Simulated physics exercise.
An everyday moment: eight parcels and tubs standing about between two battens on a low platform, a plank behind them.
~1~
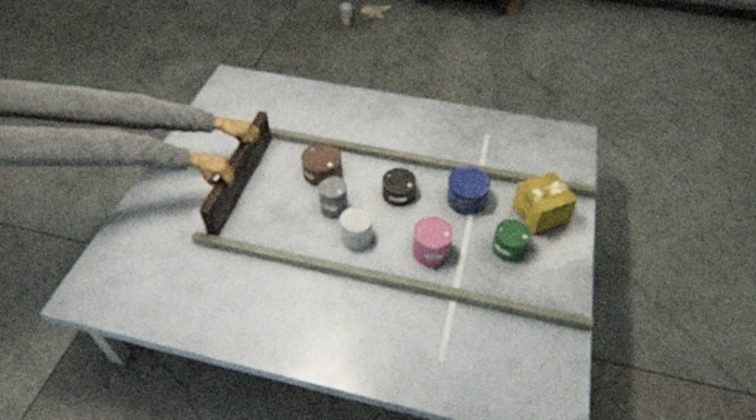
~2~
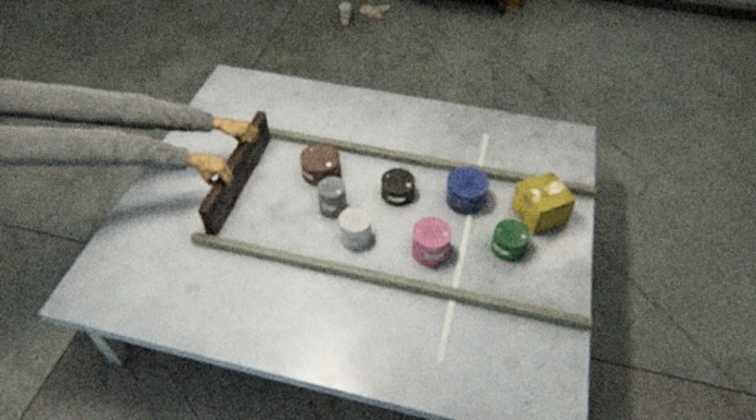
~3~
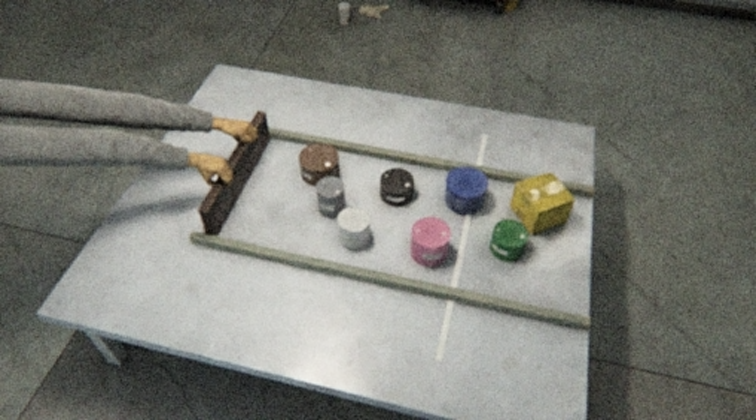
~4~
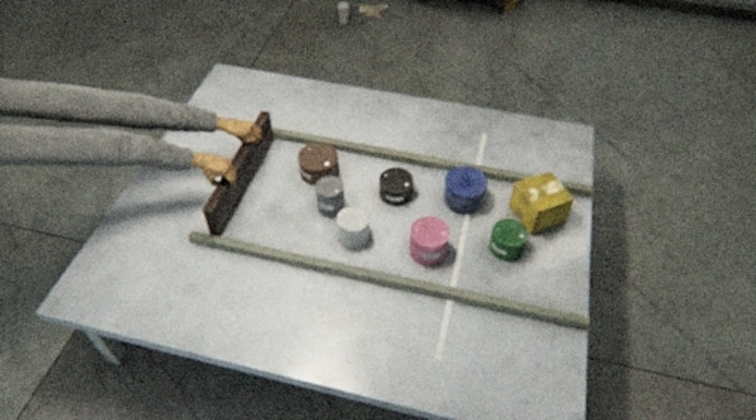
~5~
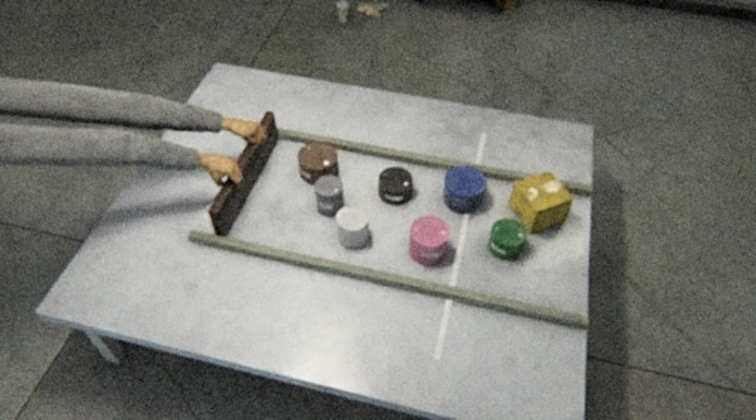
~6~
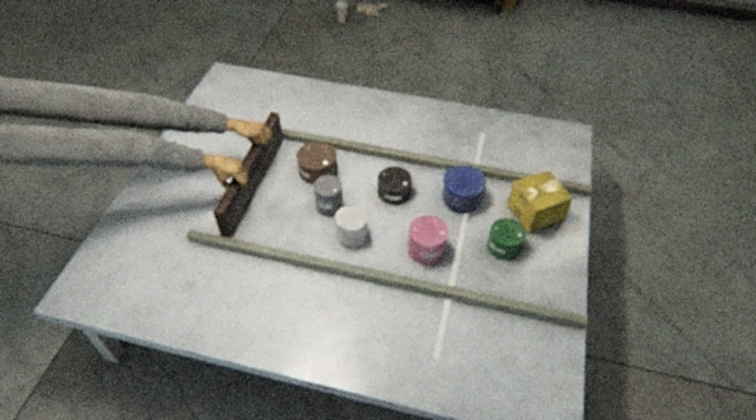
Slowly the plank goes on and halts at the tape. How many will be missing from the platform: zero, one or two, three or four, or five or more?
Here the number that fall off is zero.
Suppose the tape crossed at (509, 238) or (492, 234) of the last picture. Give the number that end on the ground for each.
Down on the ground: 1 and 1.
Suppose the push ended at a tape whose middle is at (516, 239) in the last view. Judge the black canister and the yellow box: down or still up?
The black canister holds on, the yellow box falls.
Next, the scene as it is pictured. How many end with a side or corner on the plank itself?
The number is 3.
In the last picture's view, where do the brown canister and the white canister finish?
The brown canister stops around (491, 196); the white canister around (474, 254).
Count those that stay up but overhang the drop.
The number is 1.
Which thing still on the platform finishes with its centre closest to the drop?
It is the yellow box.
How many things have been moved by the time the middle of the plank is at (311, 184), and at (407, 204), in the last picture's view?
1 and 6.
Soon after, none off yet; yellow box at rest near (539, 202); green canister at rest near (506, 239); blue pail at rest near (463, 190).
At rest, the number that fall off is zero.
